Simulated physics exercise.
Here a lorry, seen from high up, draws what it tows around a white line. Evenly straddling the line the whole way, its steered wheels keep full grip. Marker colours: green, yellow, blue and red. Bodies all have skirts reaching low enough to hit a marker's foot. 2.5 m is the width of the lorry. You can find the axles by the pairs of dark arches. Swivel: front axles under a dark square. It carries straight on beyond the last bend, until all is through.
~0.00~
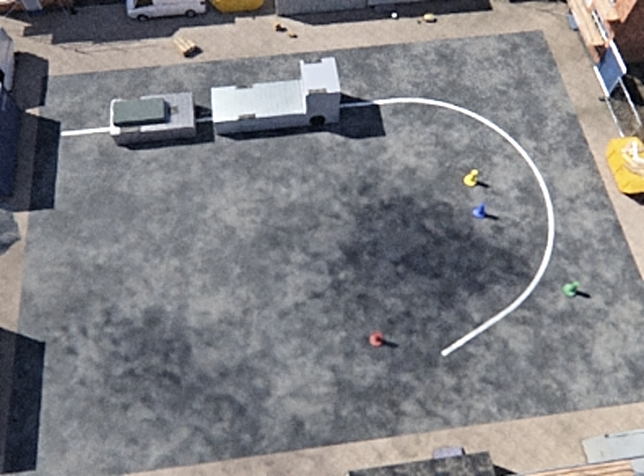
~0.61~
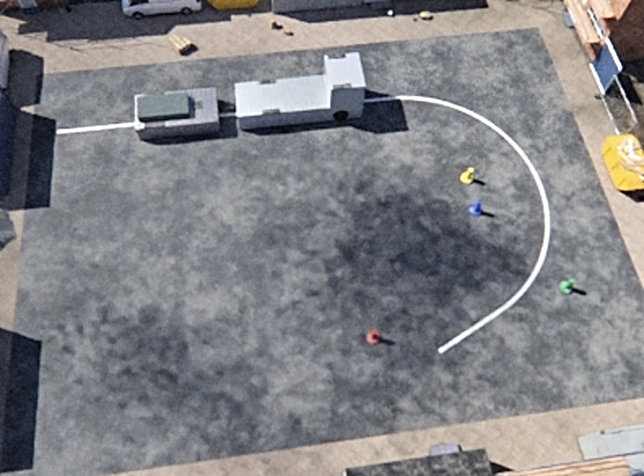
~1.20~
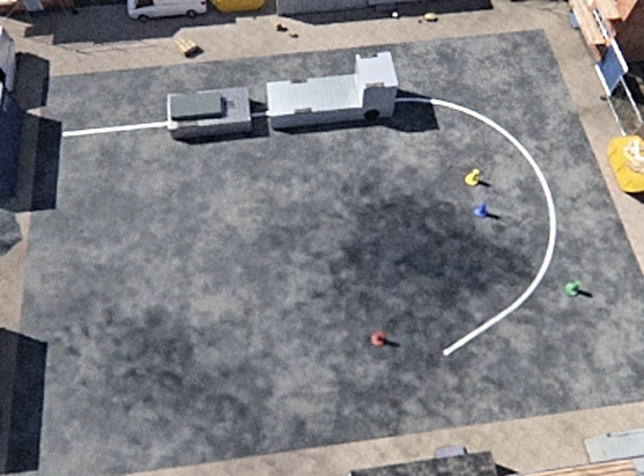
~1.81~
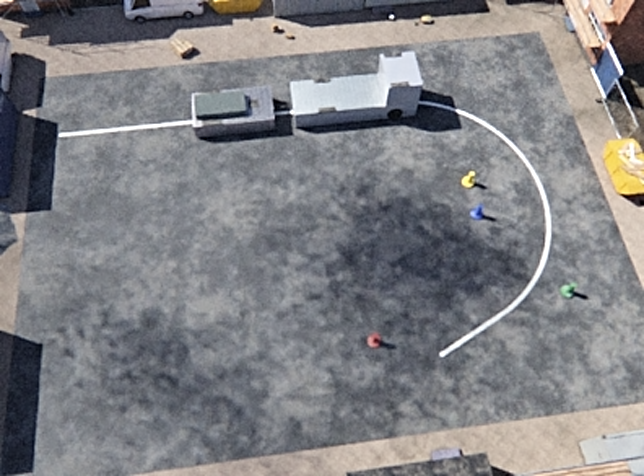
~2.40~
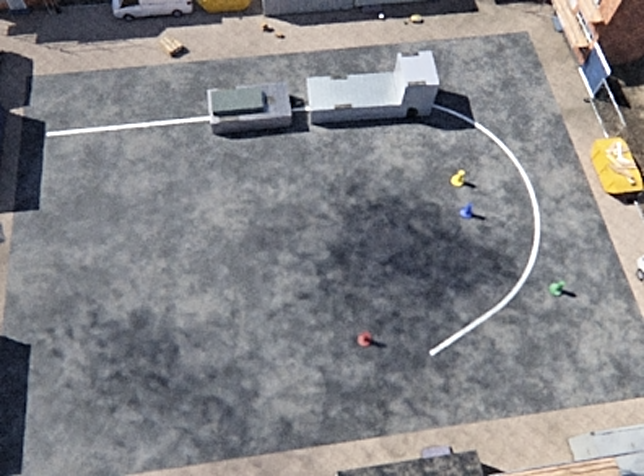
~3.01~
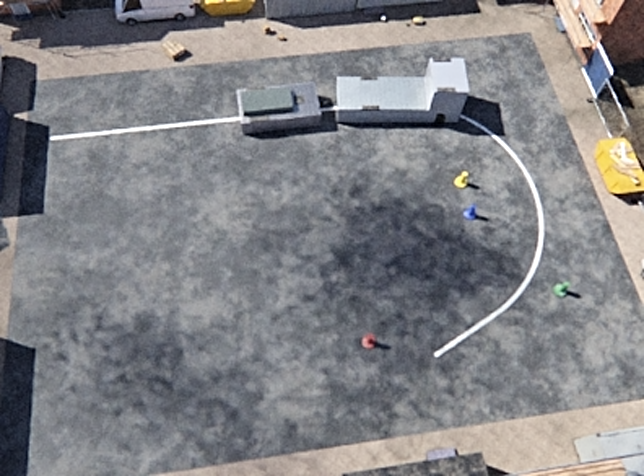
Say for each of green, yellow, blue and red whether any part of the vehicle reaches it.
Green - reached. Yellow - never reached. Blue - never reached. Red - never reached.
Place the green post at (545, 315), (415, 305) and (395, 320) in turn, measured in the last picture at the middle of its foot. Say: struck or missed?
Place one: Contact; place two: No contact; place three: No contact.
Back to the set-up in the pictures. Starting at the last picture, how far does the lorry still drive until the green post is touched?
Contact happens once about 13.5 m more has been driven.
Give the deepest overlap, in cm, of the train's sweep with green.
Estimate - green: Some 40.
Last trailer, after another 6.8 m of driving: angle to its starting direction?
Roughly 10°.
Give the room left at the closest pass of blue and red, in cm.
Spare: Blue 40; red 50.
By 8.0 s, the last axle is at (445, 116) of the last picture, 145 cm off the line; the lorry has hit green.
By 10.1 s, the last axle is at (498, 163) of the last picture, 190 cm off the line; yellow has been passed with 45 cm to spare.
By 11.5 s, the last axle is at (511, 212) of the last picture, 210 cm off the line; blue has been passed with 40 cm to spare.
By 15.4 s, the last axle is at (412, 357) of the last picture, 45 cm off the line; red has been passed with 45 cm to spare; 1 of 4 struck in all.
